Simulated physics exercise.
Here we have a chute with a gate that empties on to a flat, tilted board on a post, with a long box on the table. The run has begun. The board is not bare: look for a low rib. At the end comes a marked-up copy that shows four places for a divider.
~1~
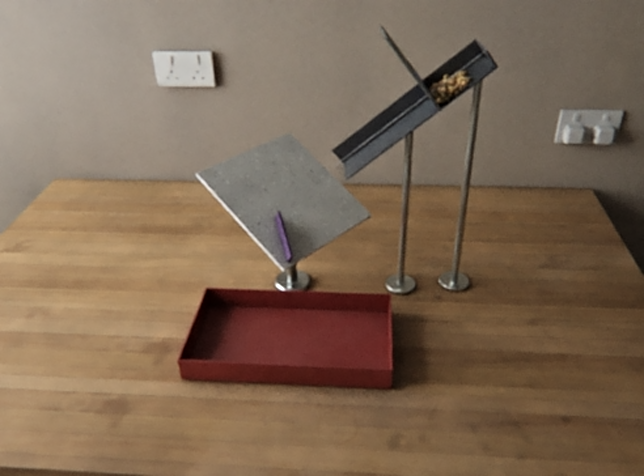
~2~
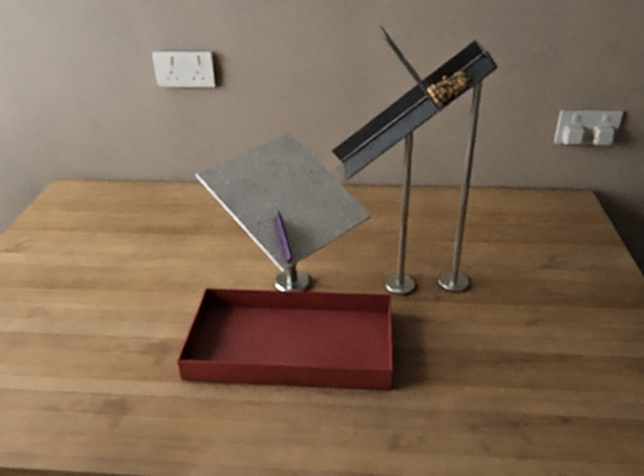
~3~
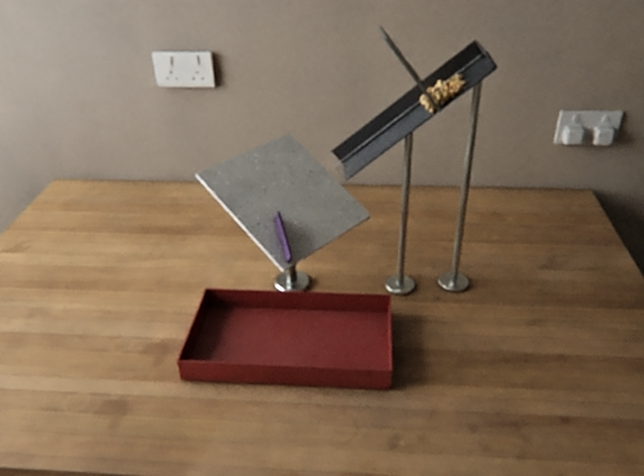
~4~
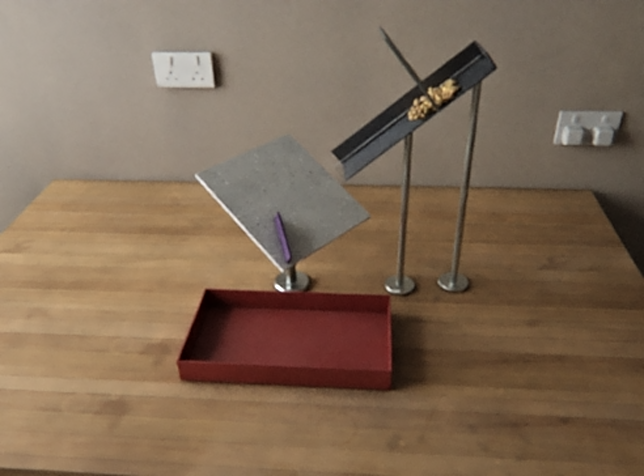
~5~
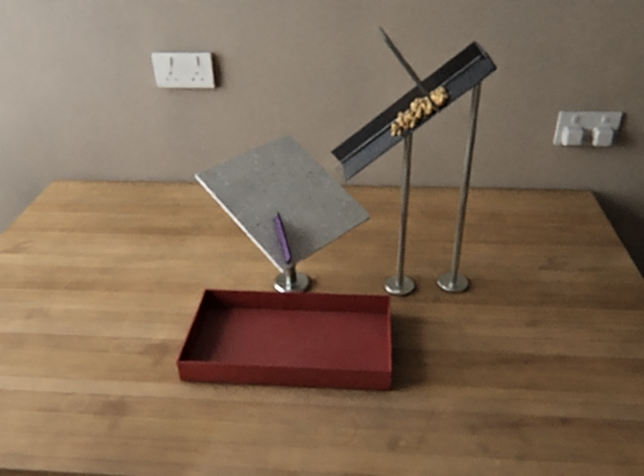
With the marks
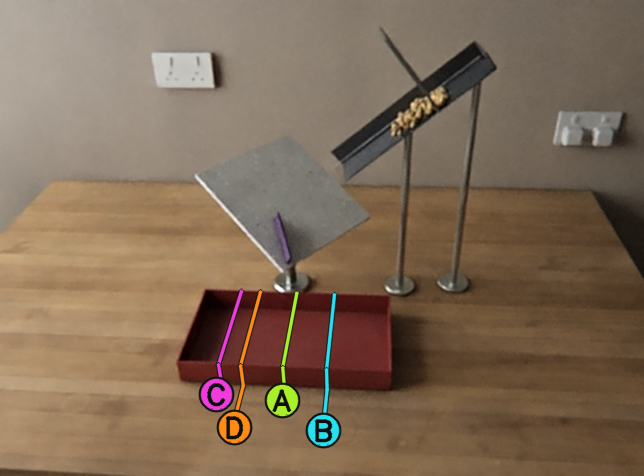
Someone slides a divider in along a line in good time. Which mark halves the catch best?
B works best here.
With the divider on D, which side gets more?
More lands on the right.
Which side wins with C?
The right side.
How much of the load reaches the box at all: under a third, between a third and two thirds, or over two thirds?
About that: Over two thirds.
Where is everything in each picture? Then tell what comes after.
Load behind the gate near (445, 86), dried chickpeas; lip of the chute near (345, 171), sloping fairly steeply, in the first frame.
Middle of the board near (287, 195), tilted gently; middle of its low edge near (331, 241); of its high edge near (246, 152), in the second frame.
Front corners of the box near (177, 361) and (391, 370), empty; front of the load near (424, 102), in the third frame.
Middle of the load near (429, 101); its front near (413, 118), close to a quarter of the way to the lip; rib from (278, 212) to (291, 257), in the fourth frame.
Middle of the load near (421, 108); its front near (394, 134), close to half of the way to the lip, in the fifth frame.
On the marked copy, line A crosses the front rim at (282, 366); line B crosses the front rim at (326, 368); line C crosses the front rim at (218, 363); line D crosses the front rim at (240, 364).
With A, of what is caught, only a few on the left of the divider, all but a few on the right.
With B, of what is caught, close to half on the left of the divider, close to half on the right.
With C, of what is caught, none at all on the left of the divider, the whole lot on the right.
With D, of what is caught, only a few on the left of the divider, all but a few on the right.
